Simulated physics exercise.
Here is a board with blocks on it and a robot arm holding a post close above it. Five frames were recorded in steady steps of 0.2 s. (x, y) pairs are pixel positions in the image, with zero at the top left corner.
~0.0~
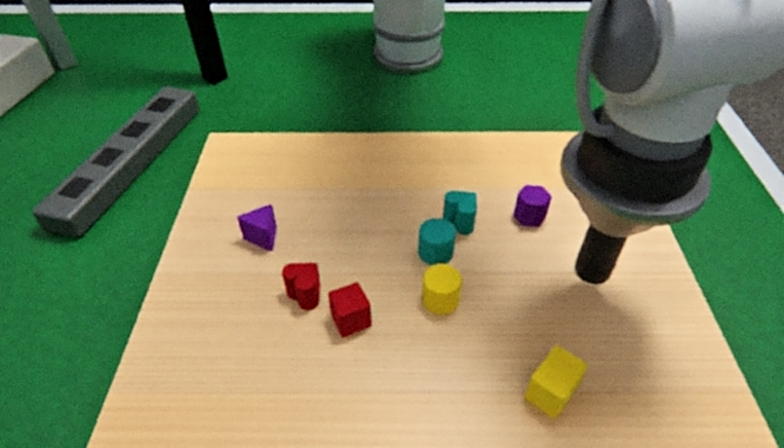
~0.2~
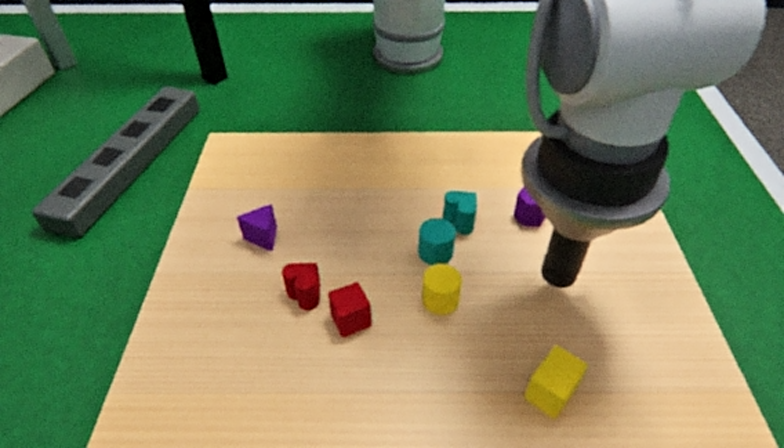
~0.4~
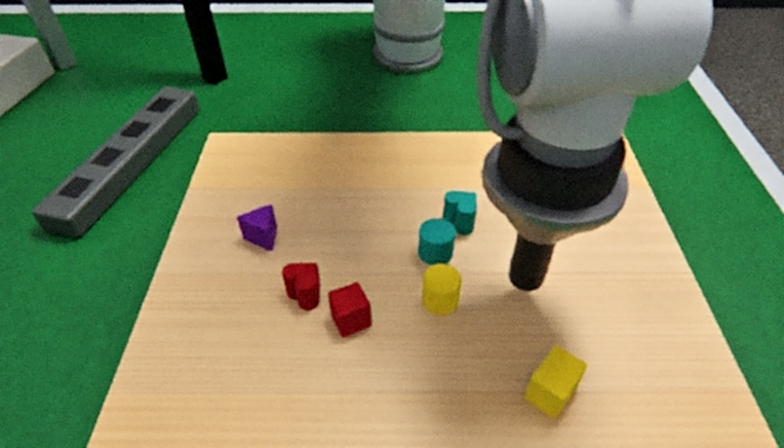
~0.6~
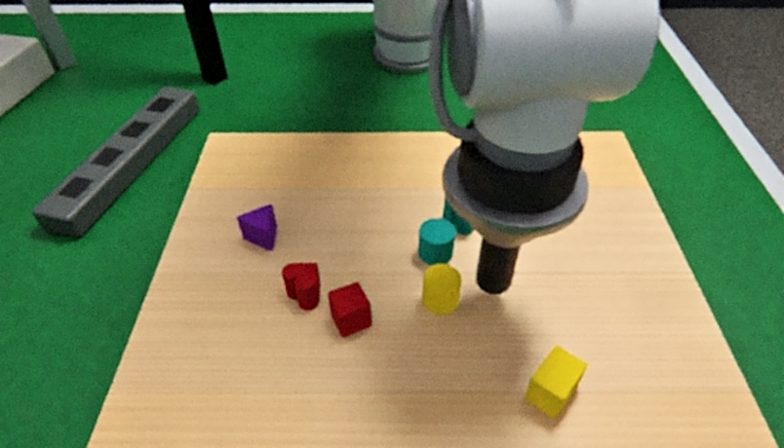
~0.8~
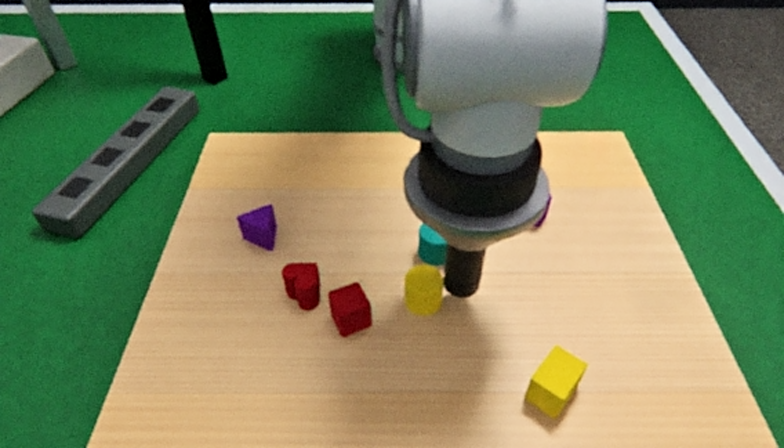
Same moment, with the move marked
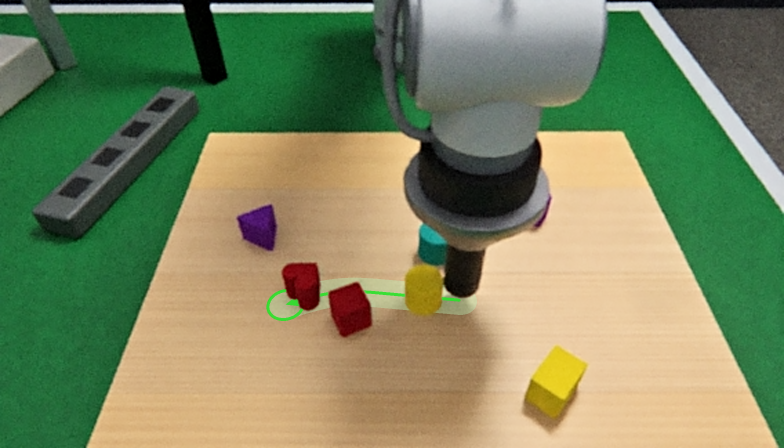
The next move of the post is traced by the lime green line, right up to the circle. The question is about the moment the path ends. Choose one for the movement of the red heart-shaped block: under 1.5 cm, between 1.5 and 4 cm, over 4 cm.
Once the path ends, it will sit over 4 cm from where it is now.
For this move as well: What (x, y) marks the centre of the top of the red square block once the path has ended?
By then it is at (328, 304).
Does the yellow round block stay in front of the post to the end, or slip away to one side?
I think it holds its spot in front.
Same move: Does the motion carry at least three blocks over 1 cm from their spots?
That would be a yes.
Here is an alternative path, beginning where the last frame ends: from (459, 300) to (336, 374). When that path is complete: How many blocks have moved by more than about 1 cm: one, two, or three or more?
My prediction: One block.
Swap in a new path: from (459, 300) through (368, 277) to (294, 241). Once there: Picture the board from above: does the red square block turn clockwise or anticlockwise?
It spins anti-clockwise.
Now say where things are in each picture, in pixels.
In the first frame, tip of the post at (592, 272), middles of tops, red heart-shaped block at (301, 273), red square block at (349, 298), yellow round block at (443, 278), turquoise round block at (437, 230).
In the second frame, post at (558, 275), nothing pushed.
In the third frame, post at (526, 278), nothing pushed.
In the fourth frame, post at (493, 281), nothing pushed.
In the fifth frame, post at (461, 284), red heart-shaped block at (301, 273), red square block at (349, 298), yellow round block at (424, 279), turquoise round block partly hidden.
The line goes from (459, 300) by way of (372, 292) to (286, 305).
What follows on the original path. One third of the way, post at (401, 279); red square block at (340, 299), turned 30° anticlockwise; yellow round block at (363, 276).
Two thirds of the way, post at (341, 276); red heart-shaped block at (268, 275); red square block at (328, 304), turned 60° anticlockwise; yellow round block at (302, 275).
At the end, post at (282, 289); red heart-shaped block at (211, 275), turned 20° clockwise; red square block at (328, 304), turned 60° anticlockwise; yellow round block at (243, 282); turquoise round block unmoved.
